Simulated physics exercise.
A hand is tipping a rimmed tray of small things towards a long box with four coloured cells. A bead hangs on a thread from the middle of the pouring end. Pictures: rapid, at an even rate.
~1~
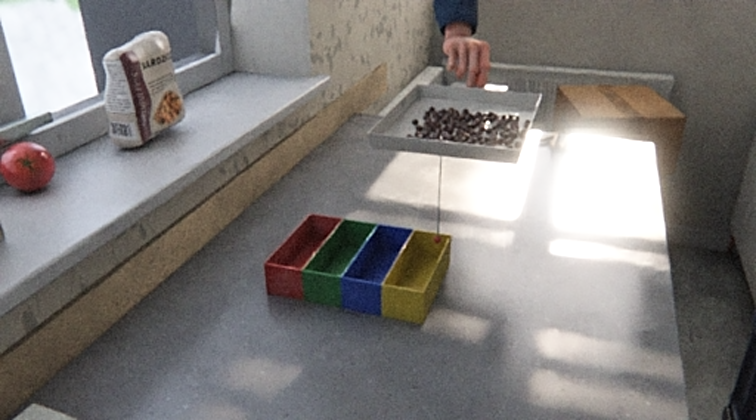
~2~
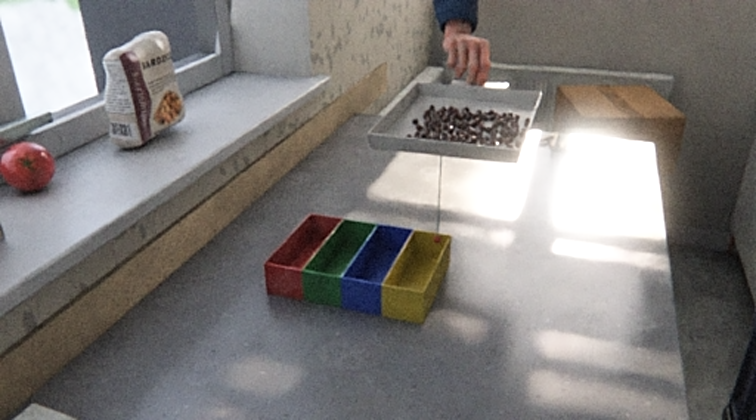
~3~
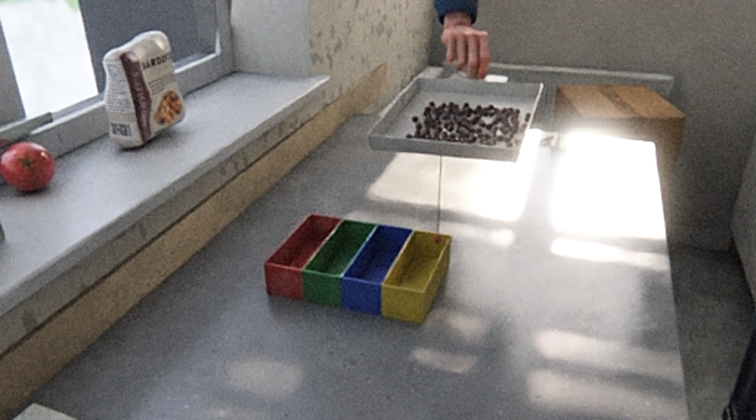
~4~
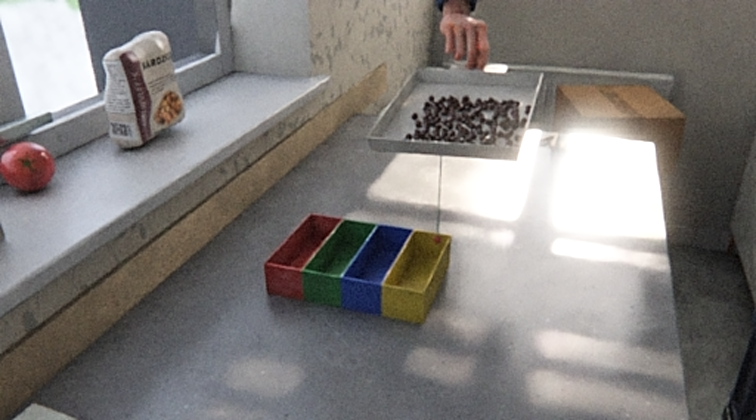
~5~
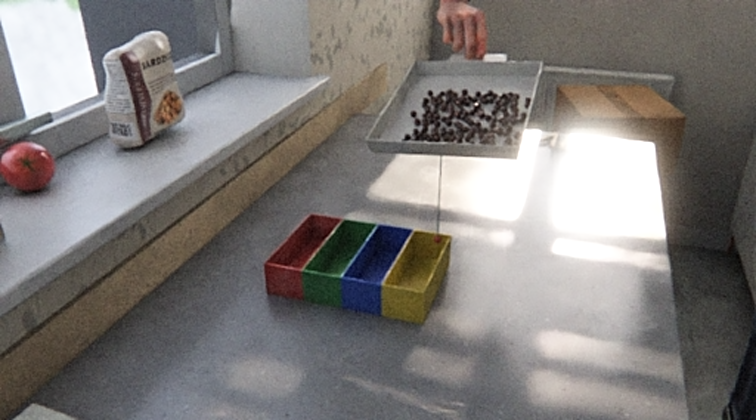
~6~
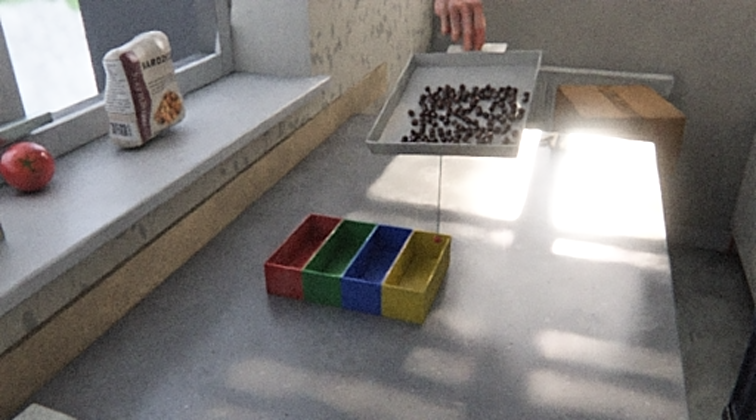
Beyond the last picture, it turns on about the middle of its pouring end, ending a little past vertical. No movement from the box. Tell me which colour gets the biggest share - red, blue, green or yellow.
The biggest share goes to blue.
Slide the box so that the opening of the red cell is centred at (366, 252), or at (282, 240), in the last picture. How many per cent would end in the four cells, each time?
You'd get near 90 percent first and near 90 percent next.
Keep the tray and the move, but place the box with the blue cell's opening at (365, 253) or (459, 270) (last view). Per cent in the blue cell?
Respectively 70 percent and 0 percent.
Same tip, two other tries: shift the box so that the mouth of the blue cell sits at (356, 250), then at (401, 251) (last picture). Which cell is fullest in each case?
Try one: The cell in blue; try two: Green.
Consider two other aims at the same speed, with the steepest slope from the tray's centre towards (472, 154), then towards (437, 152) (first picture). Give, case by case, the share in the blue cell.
I'd put it at some 0 % and then some 30 %.
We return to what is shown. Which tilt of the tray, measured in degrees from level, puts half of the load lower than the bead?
That happens at close to 100 degrees.
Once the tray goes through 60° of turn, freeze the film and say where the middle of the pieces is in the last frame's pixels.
(427, 128).
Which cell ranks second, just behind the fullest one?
Just behind the top cell comes the green one.
Just after the last frame, tray tipped steeply; every one on the tray.
A moment on, tray tipped right over; roughly a quarter on the tray; roughly a quarter in the blue cell; about a tenth in the green cell; about a tenth in the yellow cell; roughly a third falling or outside the box.
Further on, tray tipped past a quarter turn; roughly half in the blue cell; roughly a quarter in the green cell; roughly a quarter in the yellow cell; just a few in the red cell; just a few falling or outside the box.
When it is over, tray tipped past a quarter turn; roughly half in the blue cell; roughly a quarter in the green cell; roughly a quarter in the yellow cell; just a few in the red cell; just a few outside the box.
